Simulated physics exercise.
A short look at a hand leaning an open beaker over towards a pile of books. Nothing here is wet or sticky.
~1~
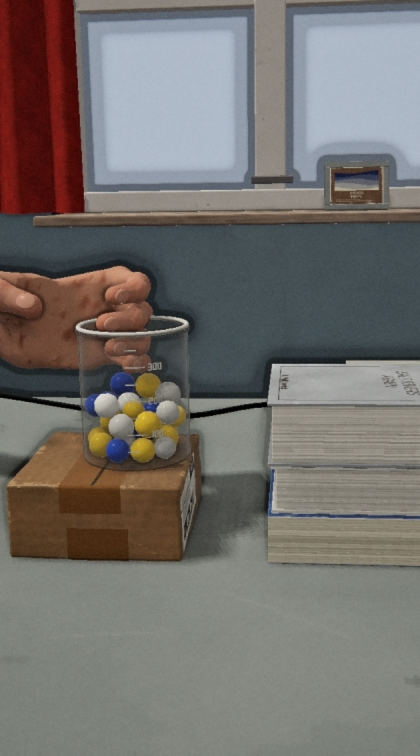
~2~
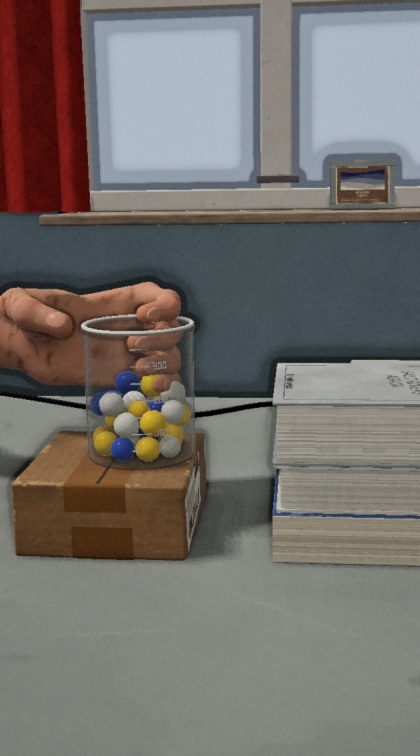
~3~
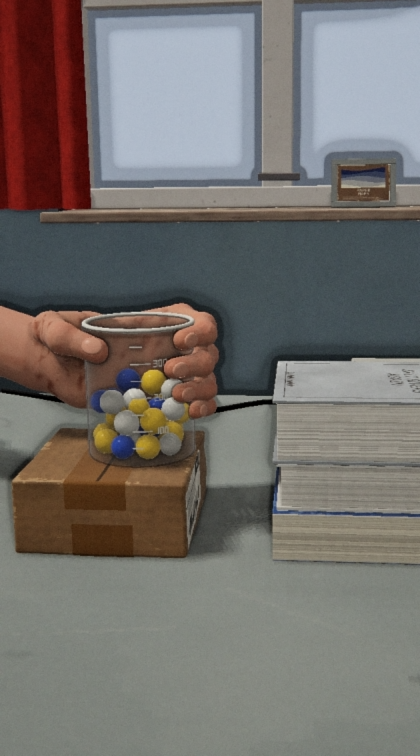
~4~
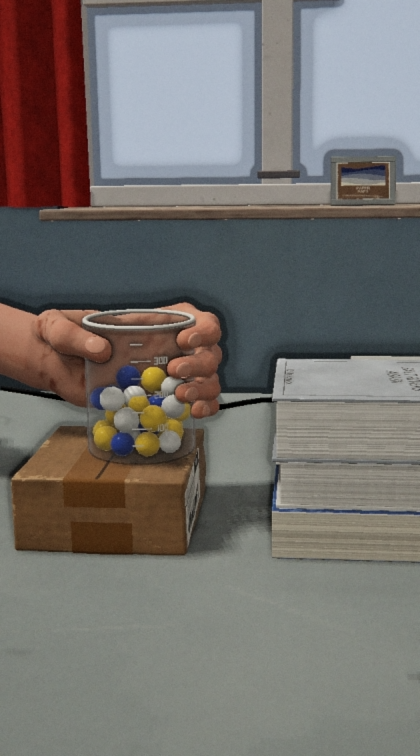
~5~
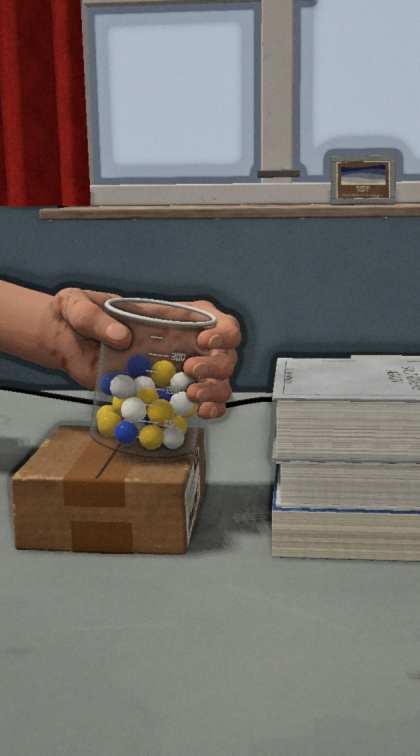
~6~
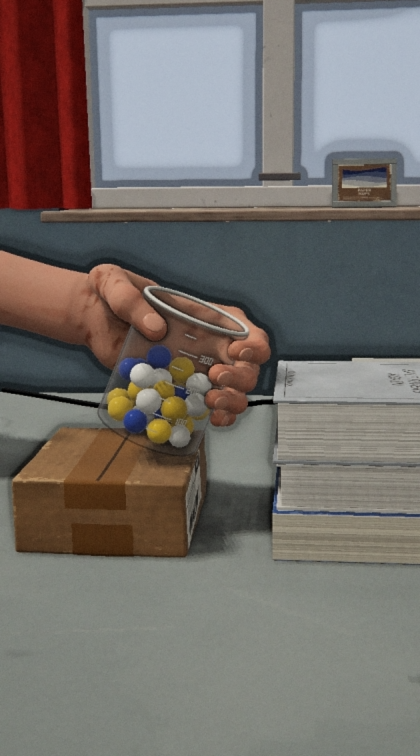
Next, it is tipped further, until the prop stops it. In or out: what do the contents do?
The filling all remains inside.
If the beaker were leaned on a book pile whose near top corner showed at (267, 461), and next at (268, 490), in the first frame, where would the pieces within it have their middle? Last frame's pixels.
One: (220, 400). Two: (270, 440).
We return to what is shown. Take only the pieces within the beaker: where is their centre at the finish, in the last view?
Around (186, 395).
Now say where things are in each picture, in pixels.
Beaker at (135, 390), half full of glass marbles; book pile at (361, 412), reaching most of the way up the beaker, in the first picture.
Beaker at (140, 389), upright; rim at (191, 325); top of the contents at (128, 383), in the second picture.
Beaker at (140, 387), upright; rim at (191, 322); book pile at (366, 409), in the third picture.
Beaker at (141, 384), upright; rim at (192, 320); top of the contents at (128, 378), in the fourth picture.
Beaker at (152, 376), leaning 10°; rim at (214, 321); book pile at (366, 407), in the fifth picture.
Beaker at (172, 371), leaning 23°; rim at (247, 332); book pile at (366, 409), reaching most of the way up the beaker, in the sixth picture.
Then, 0.18 s past the last view, the beaker leans 37°; everything is still inside.
Then, 0.37 s past the last view, the beaker rests on the book pile at 45°; everything is still inside.
Finally, the beaker rests on the book pile at 45°; everything is still inside.
